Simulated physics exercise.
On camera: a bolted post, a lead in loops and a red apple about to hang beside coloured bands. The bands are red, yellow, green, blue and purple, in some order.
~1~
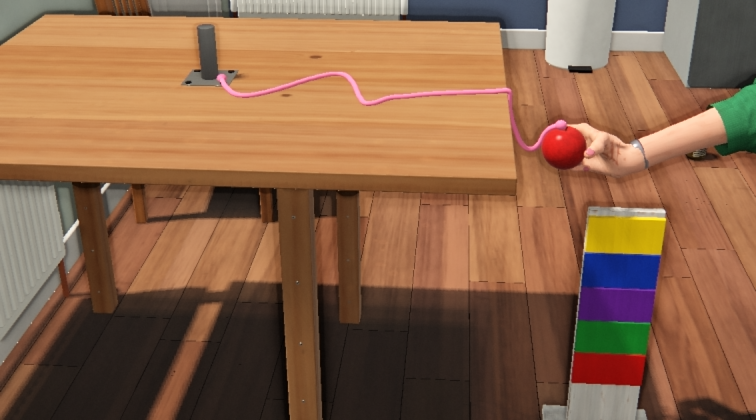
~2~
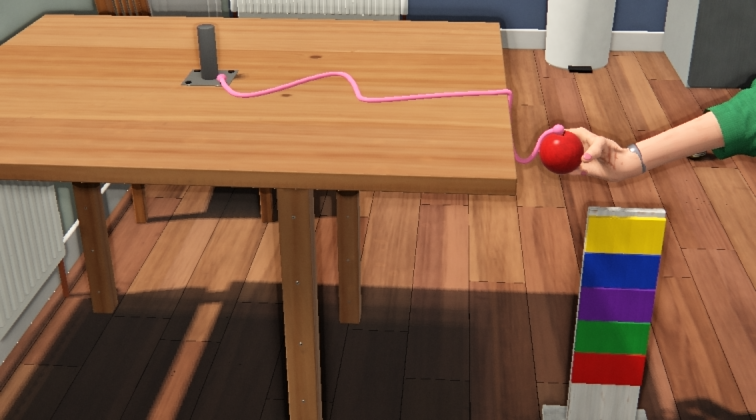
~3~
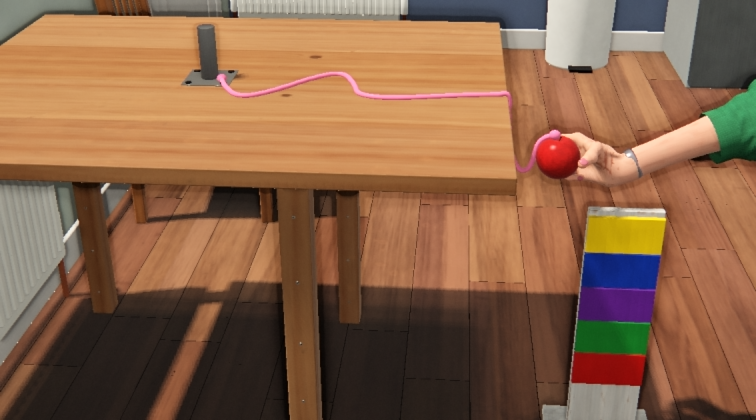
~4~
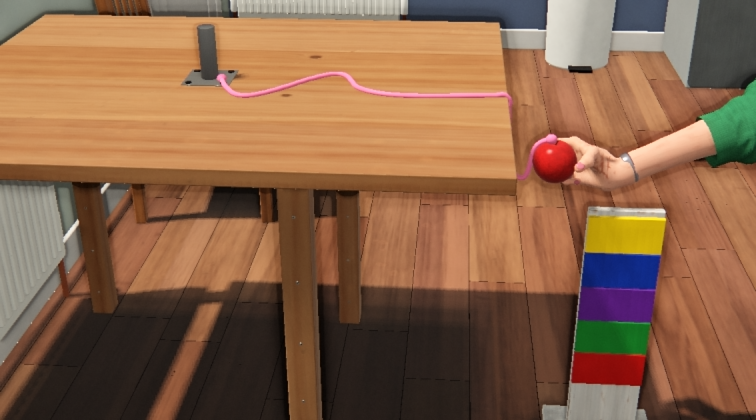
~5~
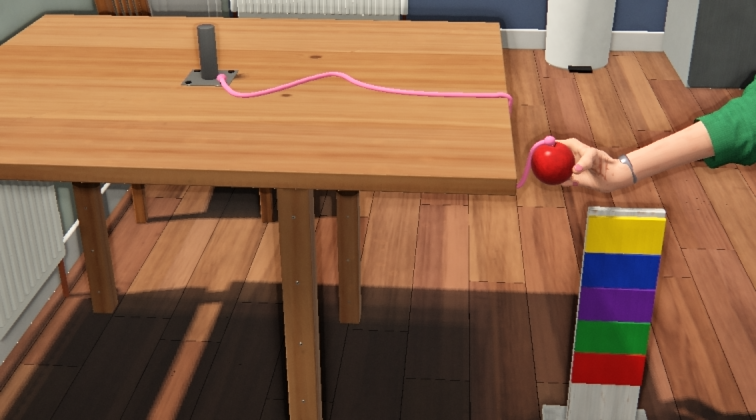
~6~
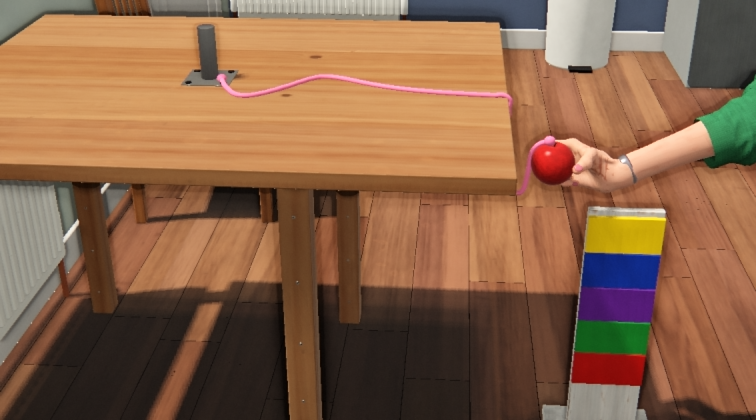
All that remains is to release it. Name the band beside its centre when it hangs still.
The lead holds its middle at green.
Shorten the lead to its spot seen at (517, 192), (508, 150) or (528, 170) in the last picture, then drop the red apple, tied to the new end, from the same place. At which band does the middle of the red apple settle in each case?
One after the other, blue; yellow; purple.
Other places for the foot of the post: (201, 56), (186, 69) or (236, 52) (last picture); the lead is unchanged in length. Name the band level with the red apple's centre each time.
One after the other, purple; purple; green.
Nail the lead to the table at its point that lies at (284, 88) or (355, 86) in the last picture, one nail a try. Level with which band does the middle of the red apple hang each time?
Try by try: Purple; blue.
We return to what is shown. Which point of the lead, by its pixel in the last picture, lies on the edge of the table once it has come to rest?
It lies at about (446, 93).
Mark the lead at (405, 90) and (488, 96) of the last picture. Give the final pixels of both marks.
The first at (467, 92), the second at (506, 138).
Soon after, apple near (496, 295); level with purple.
Then, apple near (499, 326); level with green.
At rest, apple near (492, 324); level with green. At green.
